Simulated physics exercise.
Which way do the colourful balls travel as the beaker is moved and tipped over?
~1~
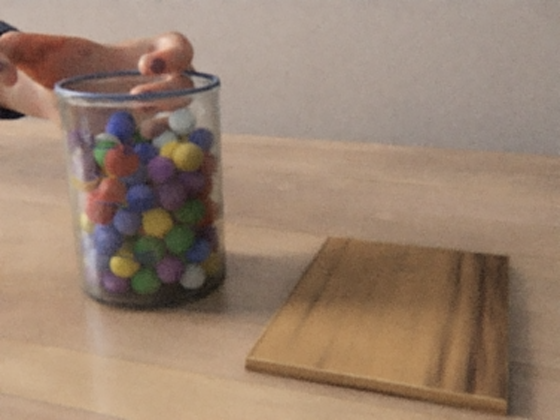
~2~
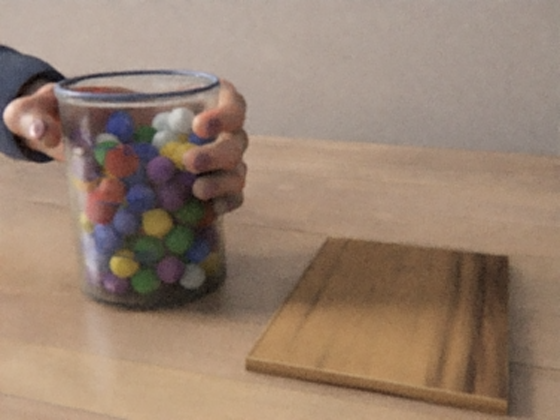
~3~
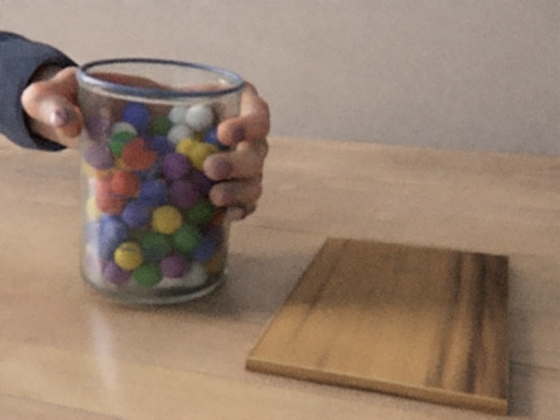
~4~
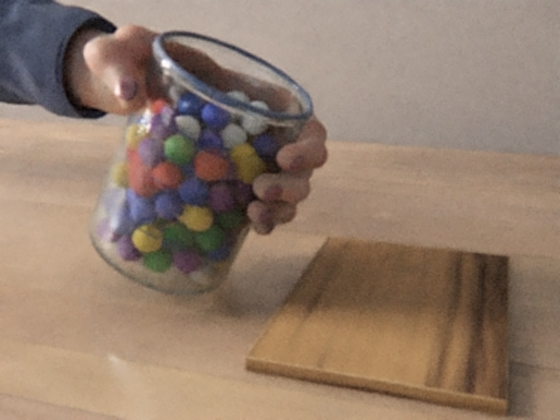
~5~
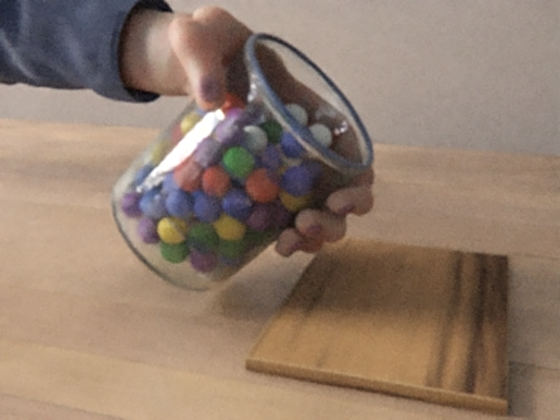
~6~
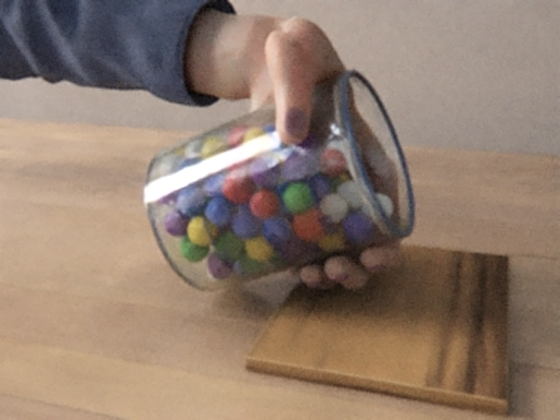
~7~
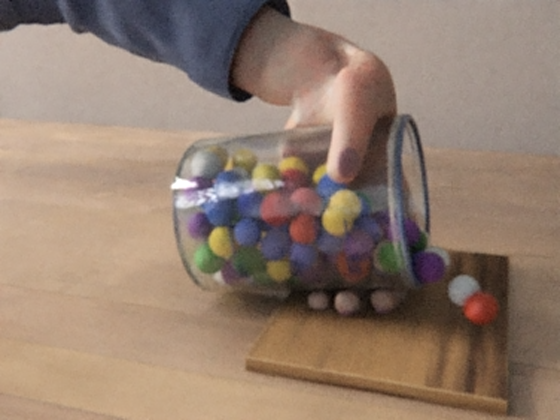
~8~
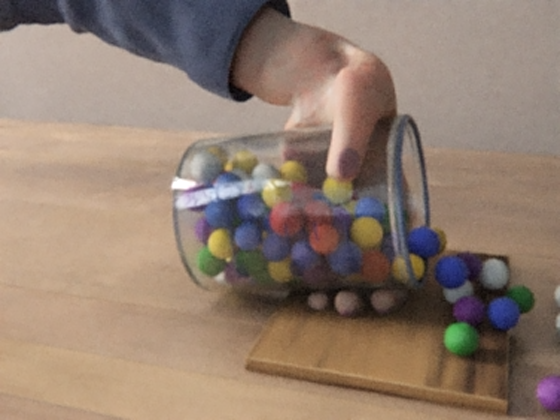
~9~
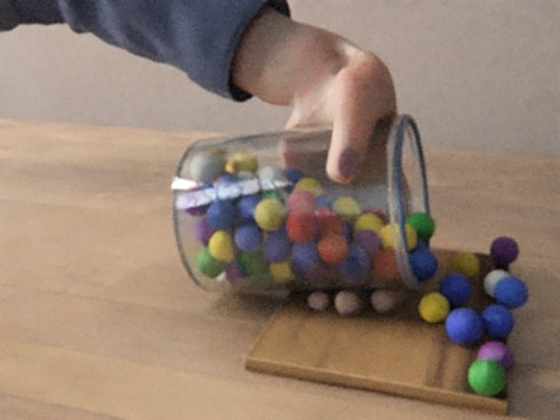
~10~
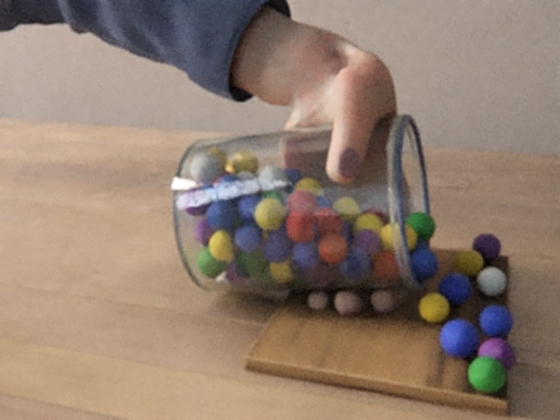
They travel to the right, first carried along inside the beaker and then with some of them spilling out of its mouth on that side.
